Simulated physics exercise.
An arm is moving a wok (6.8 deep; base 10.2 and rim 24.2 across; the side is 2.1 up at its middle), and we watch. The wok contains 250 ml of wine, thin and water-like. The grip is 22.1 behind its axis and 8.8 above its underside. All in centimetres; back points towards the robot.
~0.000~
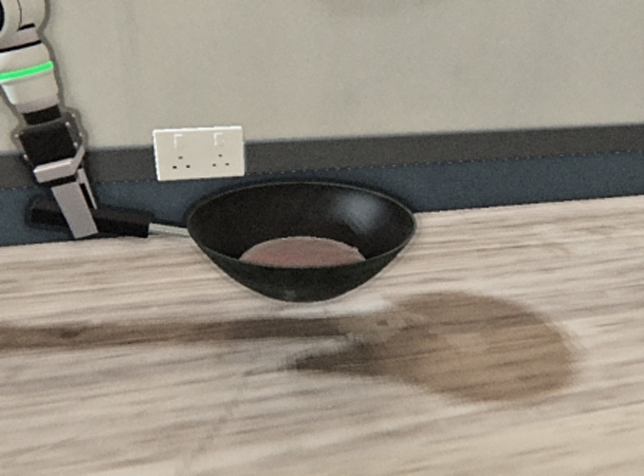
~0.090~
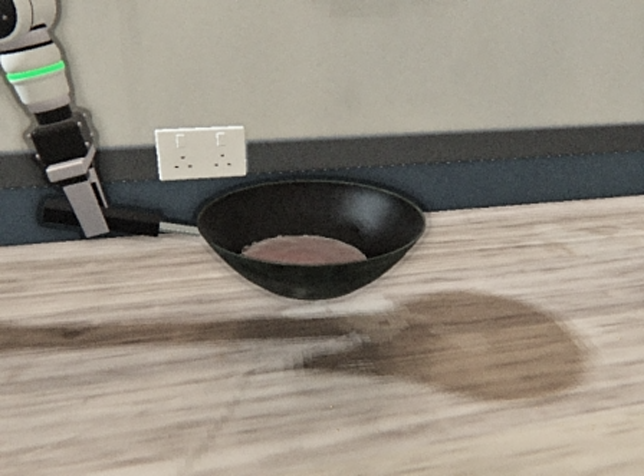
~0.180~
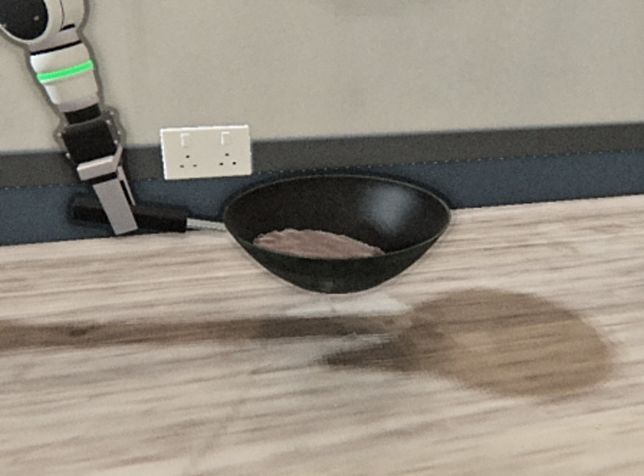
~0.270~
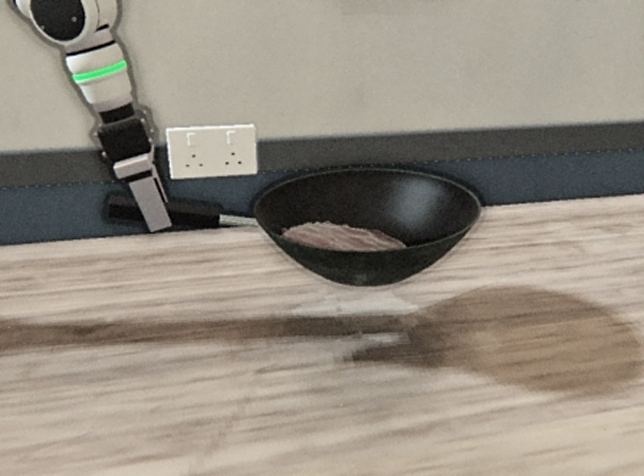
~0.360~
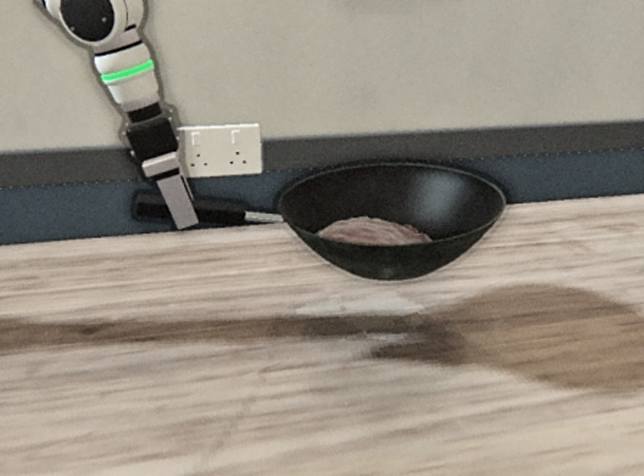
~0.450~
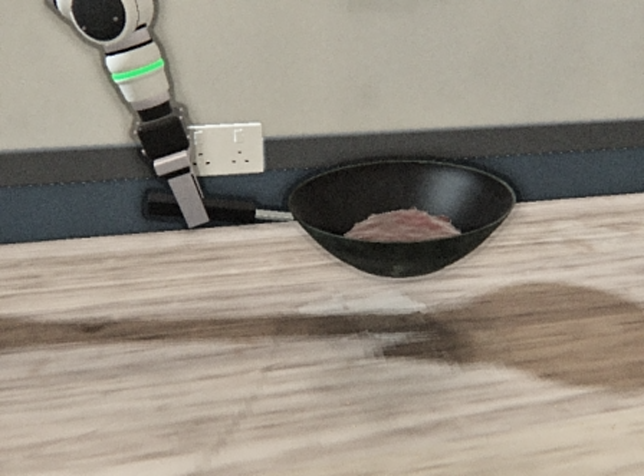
On a pale wood-grain surface, a robot arm moves a black wok rightward by its handle, the reddish liquid inside shifting about.
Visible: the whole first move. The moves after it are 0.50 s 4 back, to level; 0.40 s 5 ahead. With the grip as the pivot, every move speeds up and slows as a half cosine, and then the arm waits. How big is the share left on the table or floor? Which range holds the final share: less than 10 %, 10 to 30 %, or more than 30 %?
The final share is less than 10 %.
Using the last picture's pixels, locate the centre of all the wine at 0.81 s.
About (367, 255).
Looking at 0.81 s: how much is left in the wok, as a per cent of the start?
I'd estimate roughly 100 in a hundred.
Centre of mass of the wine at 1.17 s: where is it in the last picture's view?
My best guess is about (364, 255).
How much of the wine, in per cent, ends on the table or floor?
0 per cent or so.
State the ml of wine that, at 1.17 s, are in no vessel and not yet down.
It works out to close to 0 ml.
After 0.81 s, level, liquid up to 13 above the table; 250 ml in the wok.
After 1.17 s, level, liquid up to 13 above the table; 250 ml in the wok.
After 1.55 s, level, liquid up to 14 above the table; 250 ml in the wok.
After 2.35 s, level, liquid up to 13 above the table; 250 ml in the wok.
In the end, 250 ml in the wok. That is 0 % on the table or floor.
